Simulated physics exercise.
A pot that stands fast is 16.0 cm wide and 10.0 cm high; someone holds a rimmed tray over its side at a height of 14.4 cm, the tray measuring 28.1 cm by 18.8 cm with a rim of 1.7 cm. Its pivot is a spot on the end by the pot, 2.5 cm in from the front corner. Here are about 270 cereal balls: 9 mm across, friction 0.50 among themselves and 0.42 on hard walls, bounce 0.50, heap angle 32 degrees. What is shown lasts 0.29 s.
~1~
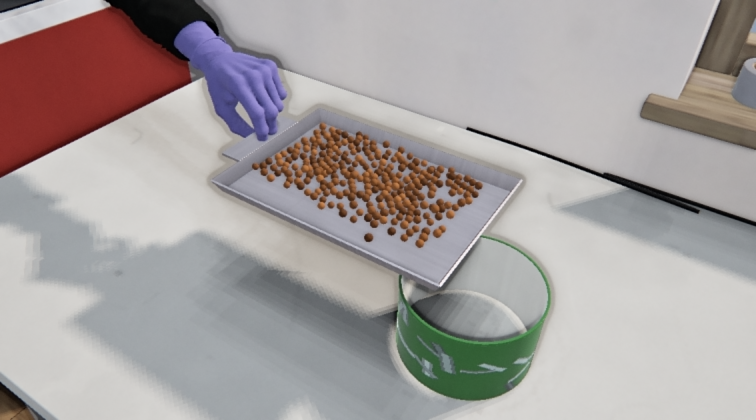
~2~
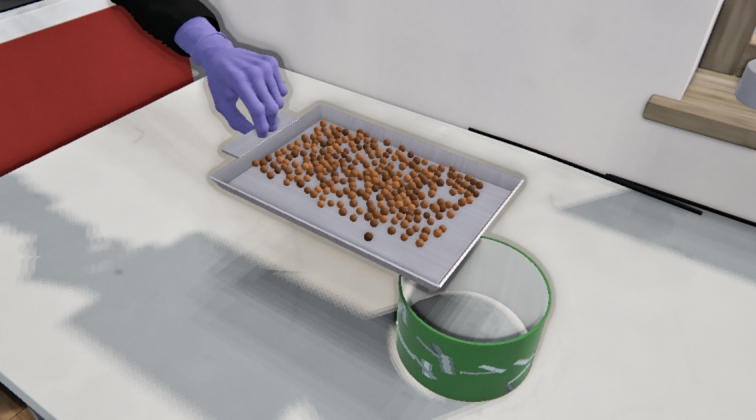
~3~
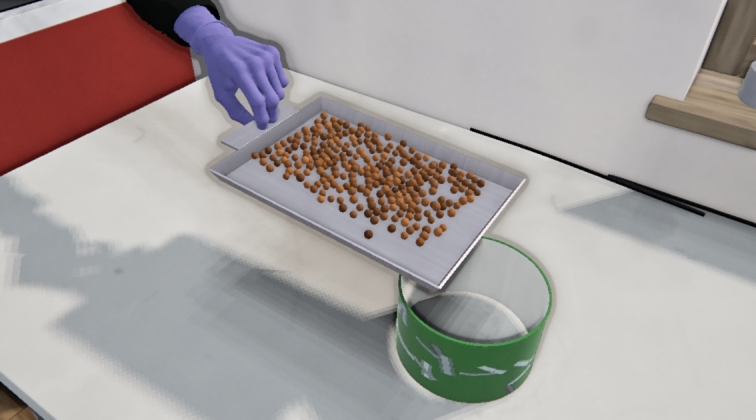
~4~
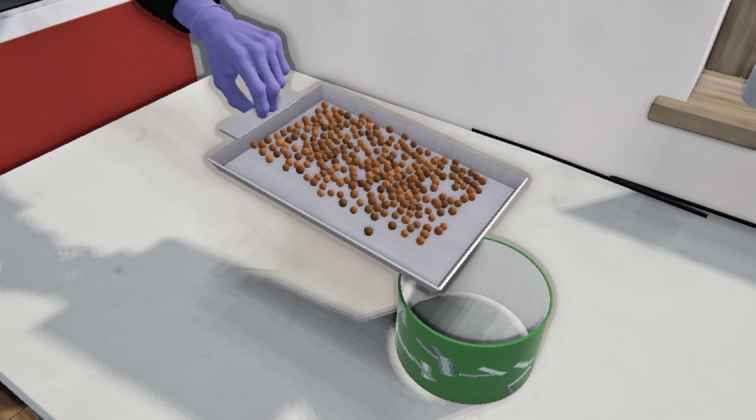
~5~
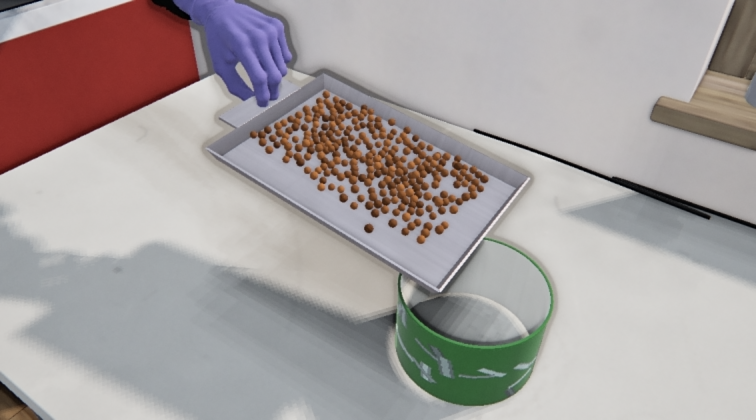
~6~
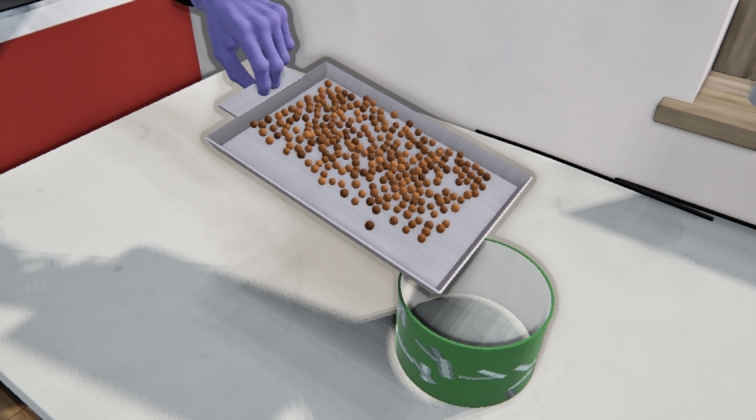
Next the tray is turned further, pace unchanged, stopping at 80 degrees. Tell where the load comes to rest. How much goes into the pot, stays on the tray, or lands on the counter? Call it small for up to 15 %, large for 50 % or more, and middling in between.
Pot - large, left on the tray - small, counter - middling.
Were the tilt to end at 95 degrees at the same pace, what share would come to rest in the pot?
In that case some 70 per cent.
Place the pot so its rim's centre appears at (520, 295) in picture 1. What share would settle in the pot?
Estimate: ~ 60 %.
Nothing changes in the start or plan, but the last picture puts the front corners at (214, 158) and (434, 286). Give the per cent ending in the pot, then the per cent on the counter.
Pot 10; counter 95.
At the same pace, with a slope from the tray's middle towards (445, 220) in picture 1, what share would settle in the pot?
The share comes to about 60 in a hundred.
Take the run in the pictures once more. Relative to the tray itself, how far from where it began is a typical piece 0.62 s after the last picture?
By then it sits near 12 cm from where it began.
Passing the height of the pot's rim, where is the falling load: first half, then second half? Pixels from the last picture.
I'd mark about (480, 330) for the first half, then (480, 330) for the second.
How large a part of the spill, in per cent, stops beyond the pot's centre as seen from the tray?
I reckon around 90 per cent.
Then, 0.62 s after the last picture, tilt 44 degrees; the tray holds 100 %, the pot 0 %.
Then, 1.03 s after the last picture, tilt 66 degrees; the tray holds 85 %, the pot 5 %.
Then, 1.52 s after the last picture, tilt 80 degrees; the tray holds 10 %, the pot 60 %.
In the end, pot 70 %, tray 0 %, counter 30 %.
